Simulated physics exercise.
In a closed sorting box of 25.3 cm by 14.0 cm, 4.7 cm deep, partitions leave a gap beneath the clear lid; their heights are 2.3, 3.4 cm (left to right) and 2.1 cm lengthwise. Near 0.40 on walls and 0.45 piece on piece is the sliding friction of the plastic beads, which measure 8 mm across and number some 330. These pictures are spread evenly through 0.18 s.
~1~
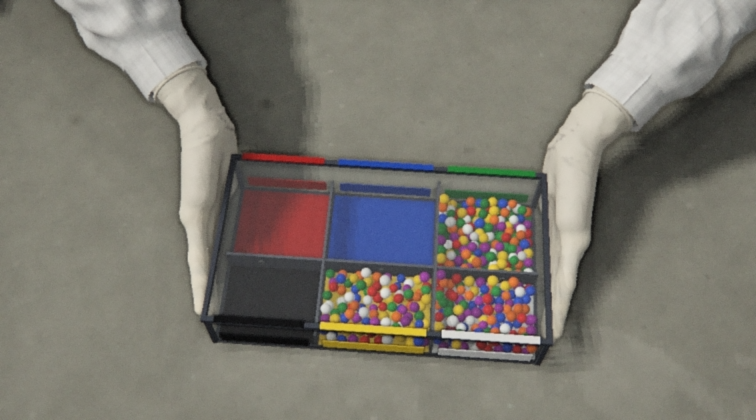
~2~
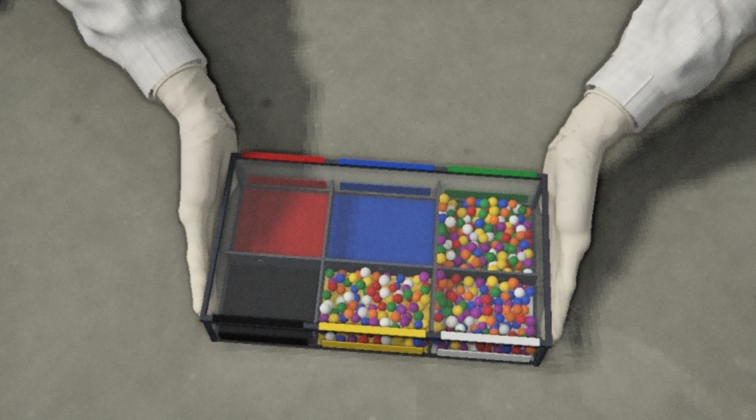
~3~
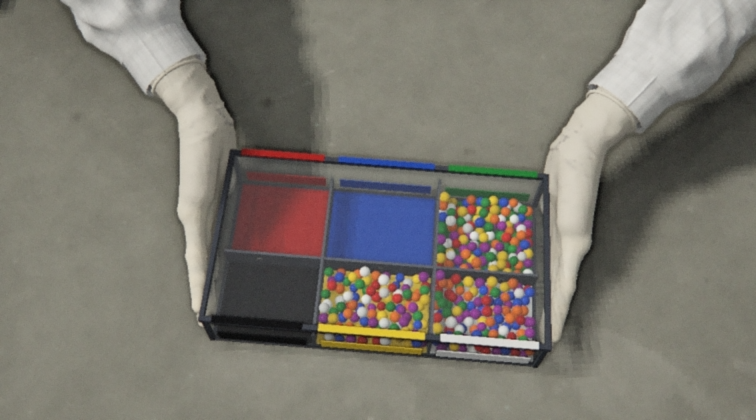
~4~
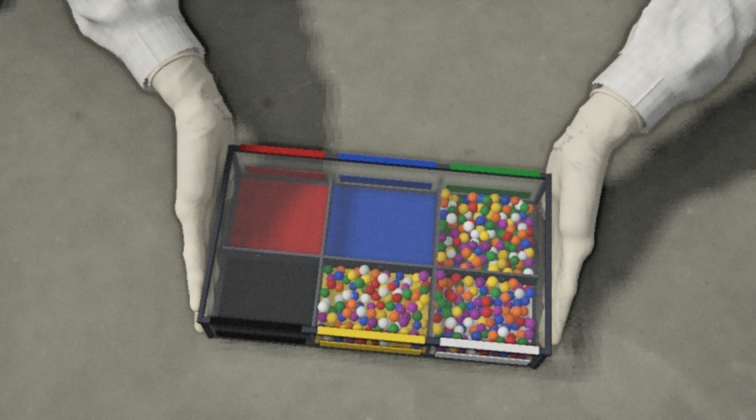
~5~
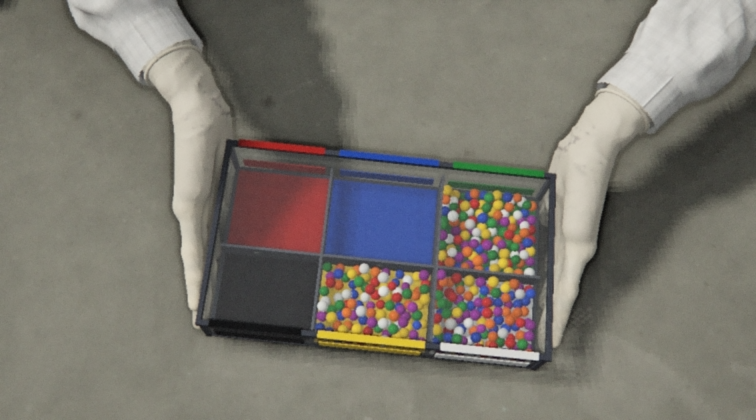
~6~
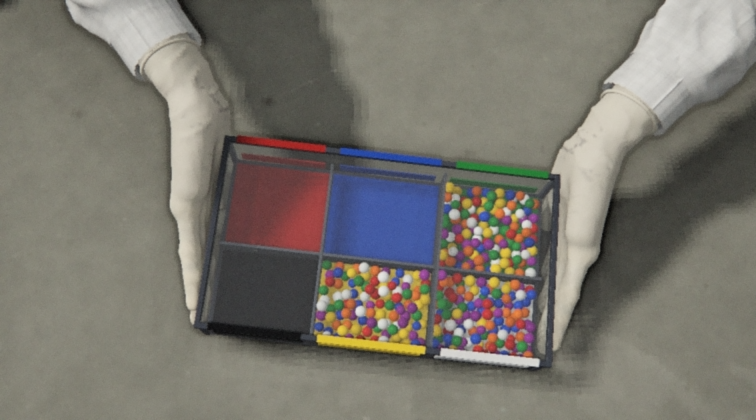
To begin with, two pale hands hold a clear-lidded box with six compartments, small multicoloured balls filling the green, yellow and white ones while red, blue and black sit empty. The hands then gradually tilt the box, its right front corner lowest, and the balls stay in the same three compartments.
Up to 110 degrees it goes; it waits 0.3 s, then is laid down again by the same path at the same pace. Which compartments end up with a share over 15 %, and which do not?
As I see it, red: Holds a share within the limit; blue: Holds a share within the limit; green: Holds a share within the limit; yellow: Holds a share past the limit; white: Holds a share past the limit; black: Holds a share within the limit.
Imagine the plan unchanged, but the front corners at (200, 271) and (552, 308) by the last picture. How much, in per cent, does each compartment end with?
Each compartment ends with, in per cent, red 0, blue 30, green 70, yellow 0, white 0 and black 0.
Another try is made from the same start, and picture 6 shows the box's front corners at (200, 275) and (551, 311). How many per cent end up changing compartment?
I'd say close to 65 in a hundred.
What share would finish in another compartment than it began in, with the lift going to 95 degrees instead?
Roughly 30 %.
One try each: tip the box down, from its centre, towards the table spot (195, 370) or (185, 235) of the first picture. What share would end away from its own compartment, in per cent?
I'd put it at about 55 per cent for the first tilt and about 55 per cent for the second.
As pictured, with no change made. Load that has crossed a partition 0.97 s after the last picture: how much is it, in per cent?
Roughly 30 percent.
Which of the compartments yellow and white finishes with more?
The white compartment.
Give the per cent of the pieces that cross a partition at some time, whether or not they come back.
35 per cent, give or take.
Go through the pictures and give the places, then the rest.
In the first frame, box tilt 0 degrees, front corners at (207, 317) and (547, 340); green 35 %, yellow 30 %, white 35 %.
In the second frame, box tilt 1 degrees, front corners at (206, 317) and (546, 342).
In the third frame, box tilt 2 degrees, front corners at (204, 317) and (546, 345).
In the fourth frame, box tilt 6 degrees, front corners at (203, 318) and (546, 350), lowest corner right front.
In the fifth frame, box tilt 10 degrees, front corners at (202, 320) and (546, 356), lowest corner right front.
In the sixth frame, box tilt 14 degrees, front corners at (200, 323) and (546, 362), lowest corner right front; green 35 %, yellow 30 %, white 35 %.
Then, 0.97 s after the last picture, tilt 110 degrees; green 5 %, yellow 30 %, white 65 %.
Then, 1.63 s after the last picture, tilt 58 degrees; green 5 %, yellow 30 %, white 65 %.
Then, 2.32 s after the last picture, tilt 0 degrees; green 5 %, yellow 30 %, white 65 %.
In the end, red 0 %, blue 0 %, green 5 %, yellow 30 %, white 65 %, black 0 %.
